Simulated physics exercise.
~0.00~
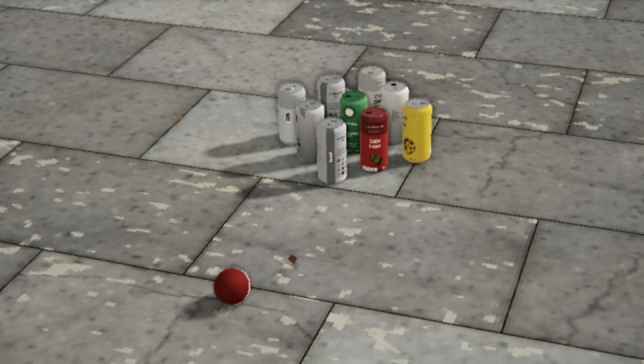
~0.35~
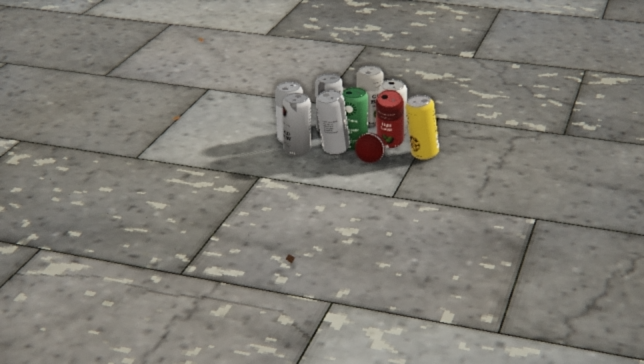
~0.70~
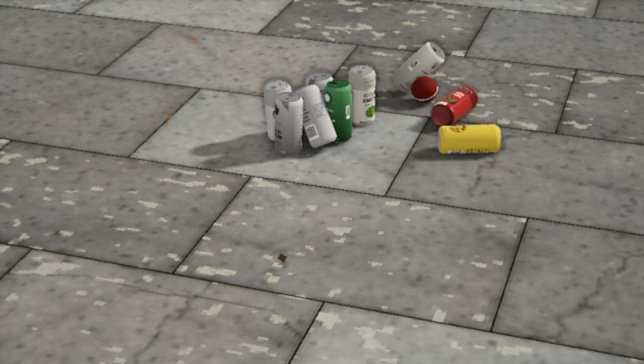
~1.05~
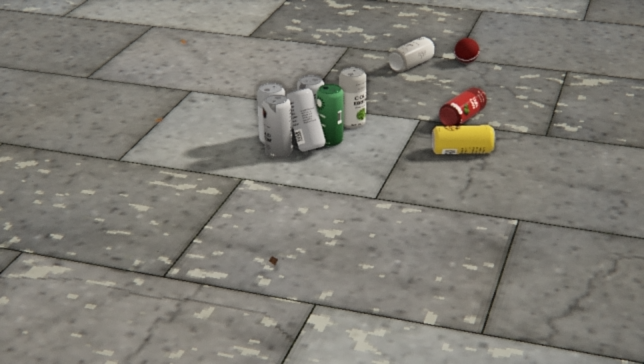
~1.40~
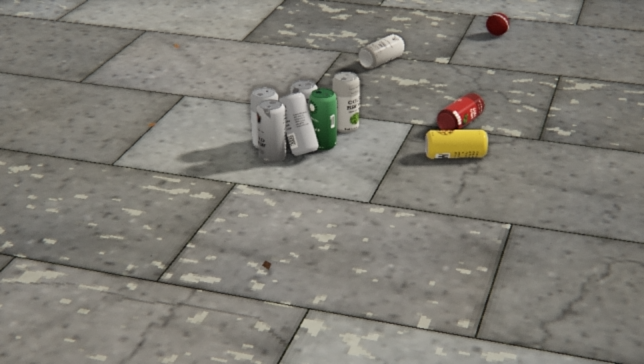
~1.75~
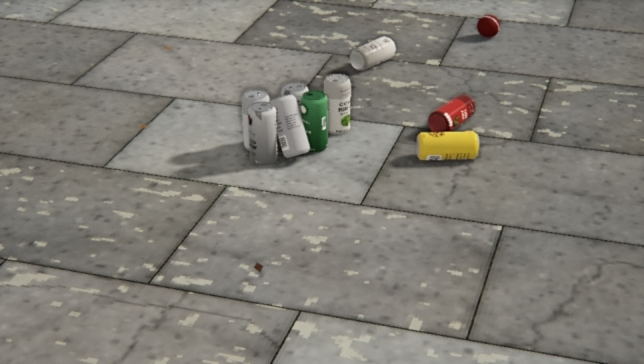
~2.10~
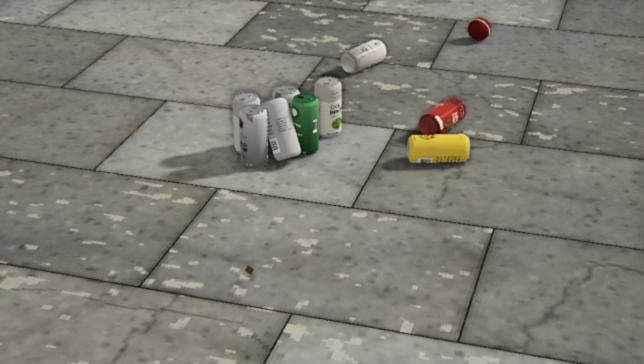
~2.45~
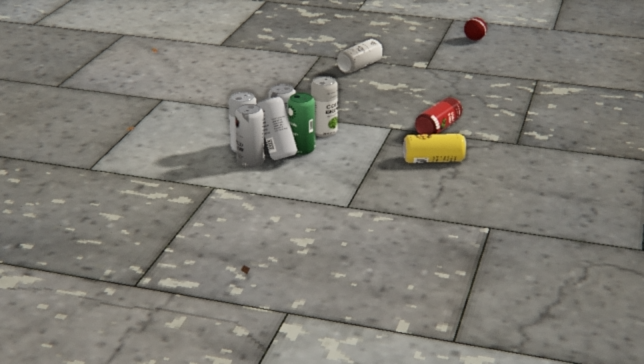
Nine cans stand grouped on paving until a red ball rolls in and topples several.
